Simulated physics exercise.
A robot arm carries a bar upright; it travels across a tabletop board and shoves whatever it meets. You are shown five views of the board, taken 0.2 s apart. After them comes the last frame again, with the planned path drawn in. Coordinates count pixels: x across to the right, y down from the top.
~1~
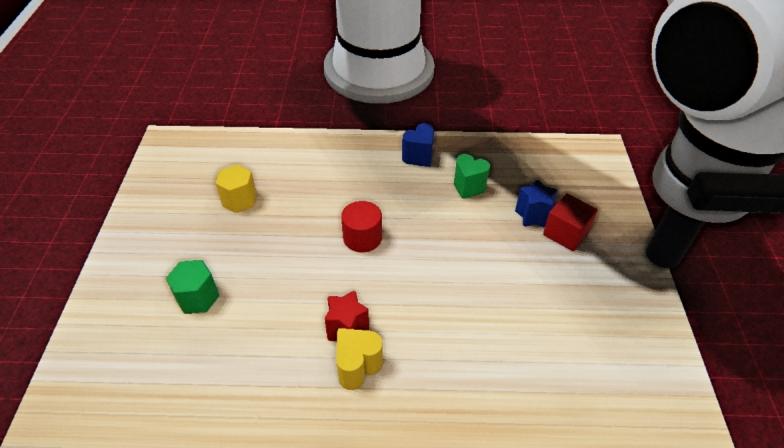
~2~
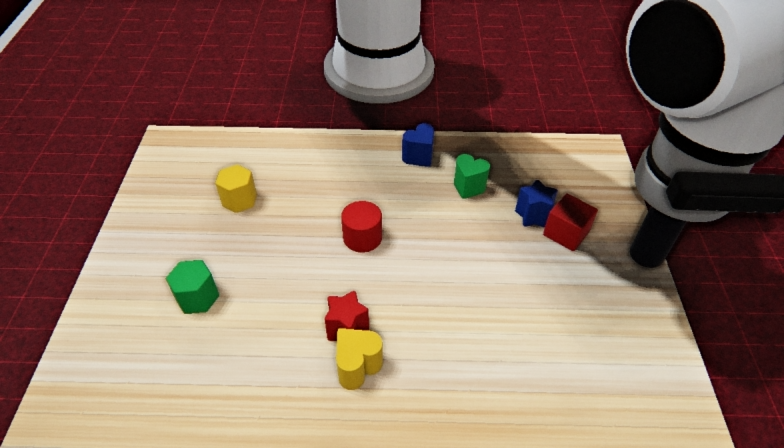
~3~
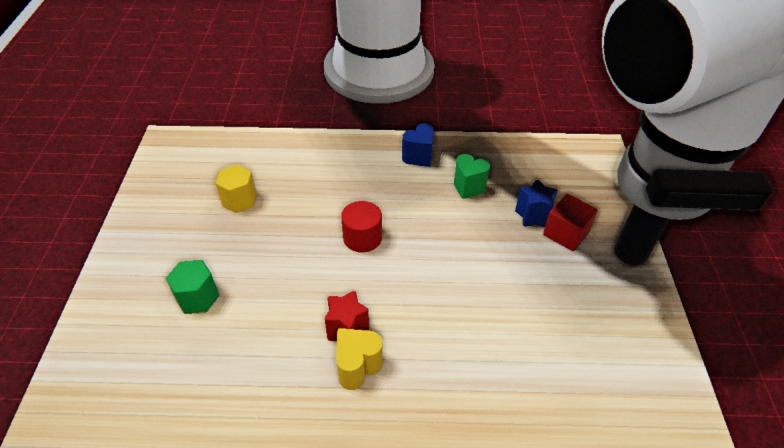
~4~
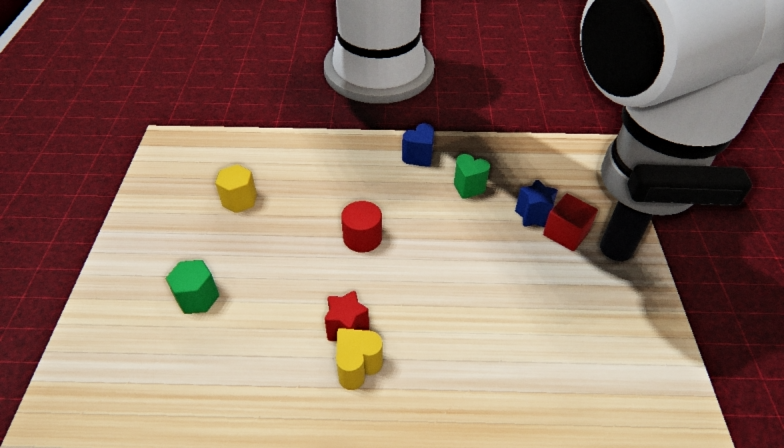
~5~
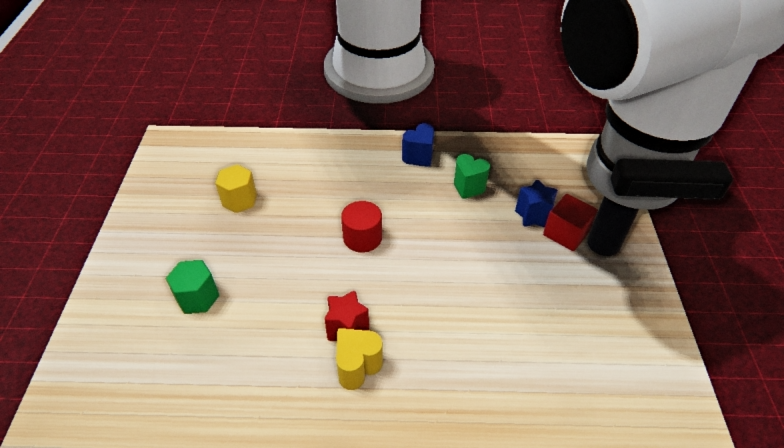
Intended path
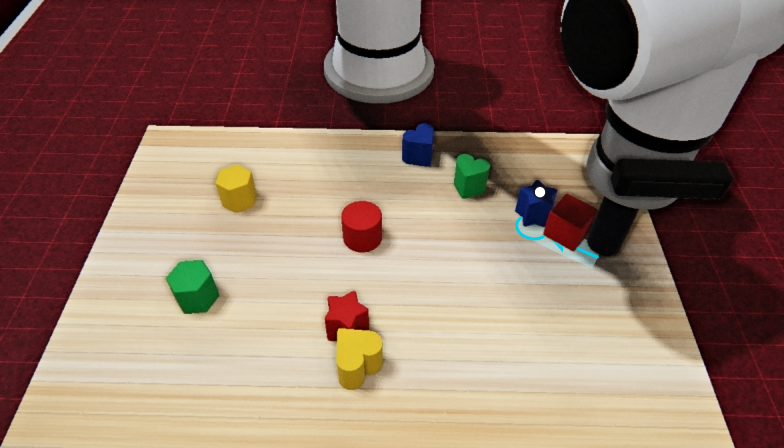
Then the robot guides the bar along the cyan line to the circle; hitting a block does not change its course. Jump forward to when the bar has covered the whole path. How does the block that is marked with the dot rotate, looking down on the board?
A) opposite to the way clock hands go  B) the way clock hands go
It's A.
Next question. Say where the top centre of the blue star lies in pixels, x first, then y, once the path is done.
Its top centre lands on (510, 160).
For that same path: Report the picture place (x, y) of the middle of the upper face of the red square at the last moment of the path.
Around (535, 179).
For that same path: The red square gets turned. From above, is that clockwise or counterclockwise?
Its spin: Clockwise.
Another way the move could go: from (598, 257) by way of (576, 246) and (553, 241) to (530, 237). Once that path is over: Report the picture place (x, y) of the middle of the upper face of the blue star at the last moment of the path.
At pixel (514, 165).
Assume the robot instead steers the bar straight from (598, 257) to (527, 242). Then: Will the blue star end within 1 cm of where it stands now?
Going by the path, no.
The line goes from (598, 257) directly to (532, 227); the dot is on the blue star.
On the path given first. Halfway along, bar (567, 229); blue star (522, 176), turned 10° anticlockwise; red square (553, 195), turned 30° clockwise.
At the end, bar (536, 214); green heart block unmoved; blue star (510, 160), turned 55° anticlockwise; red square (535, 179), turned 70° clockwise.
